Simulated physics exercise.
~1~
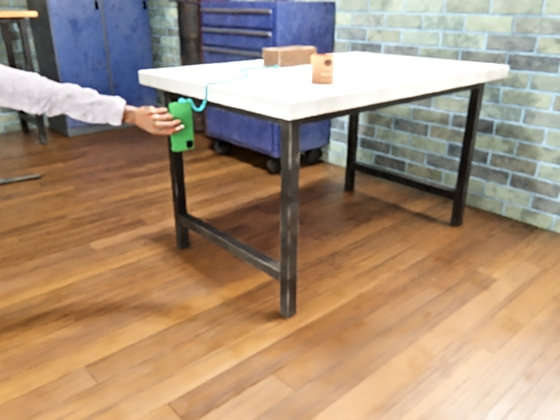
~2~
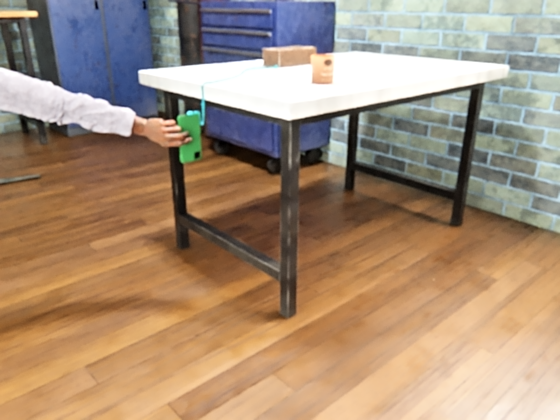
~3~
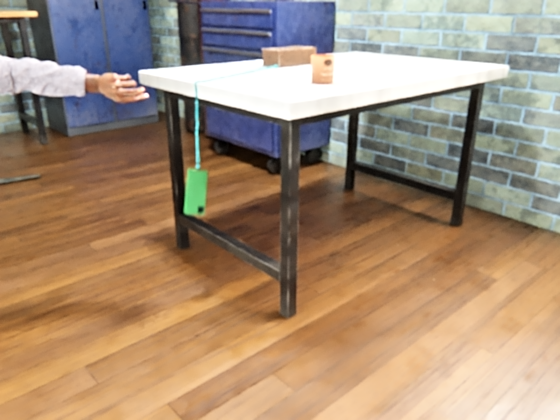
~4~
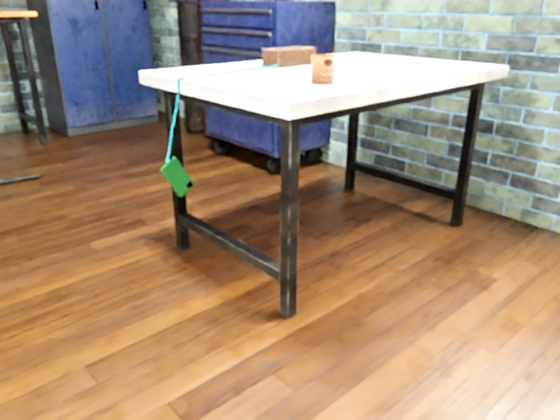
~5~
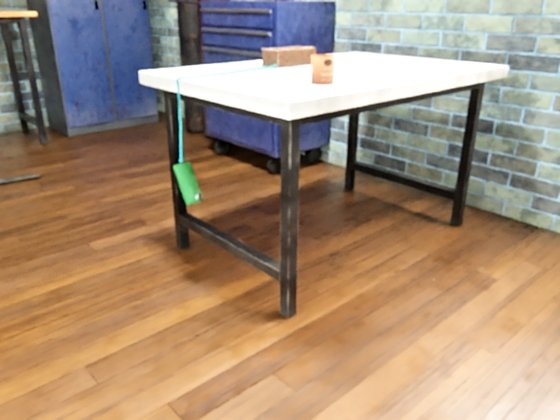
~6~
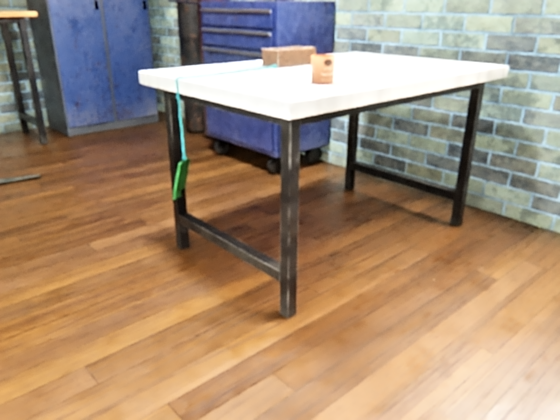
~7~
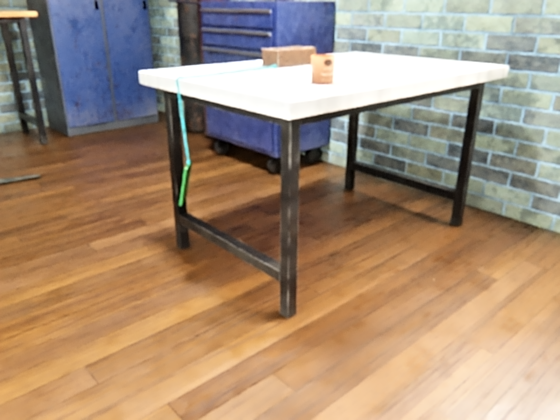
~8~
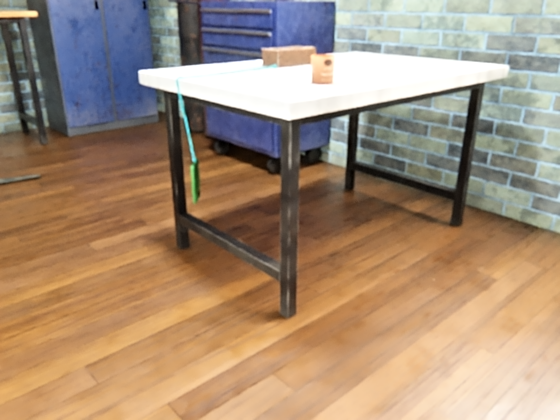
A green phone tied to a string was held beside a white-topped table until a hand let go, and it dropped, then swung and twisted below the edge, ending up dangling off the floor while the brick and orange cup stayed on top.
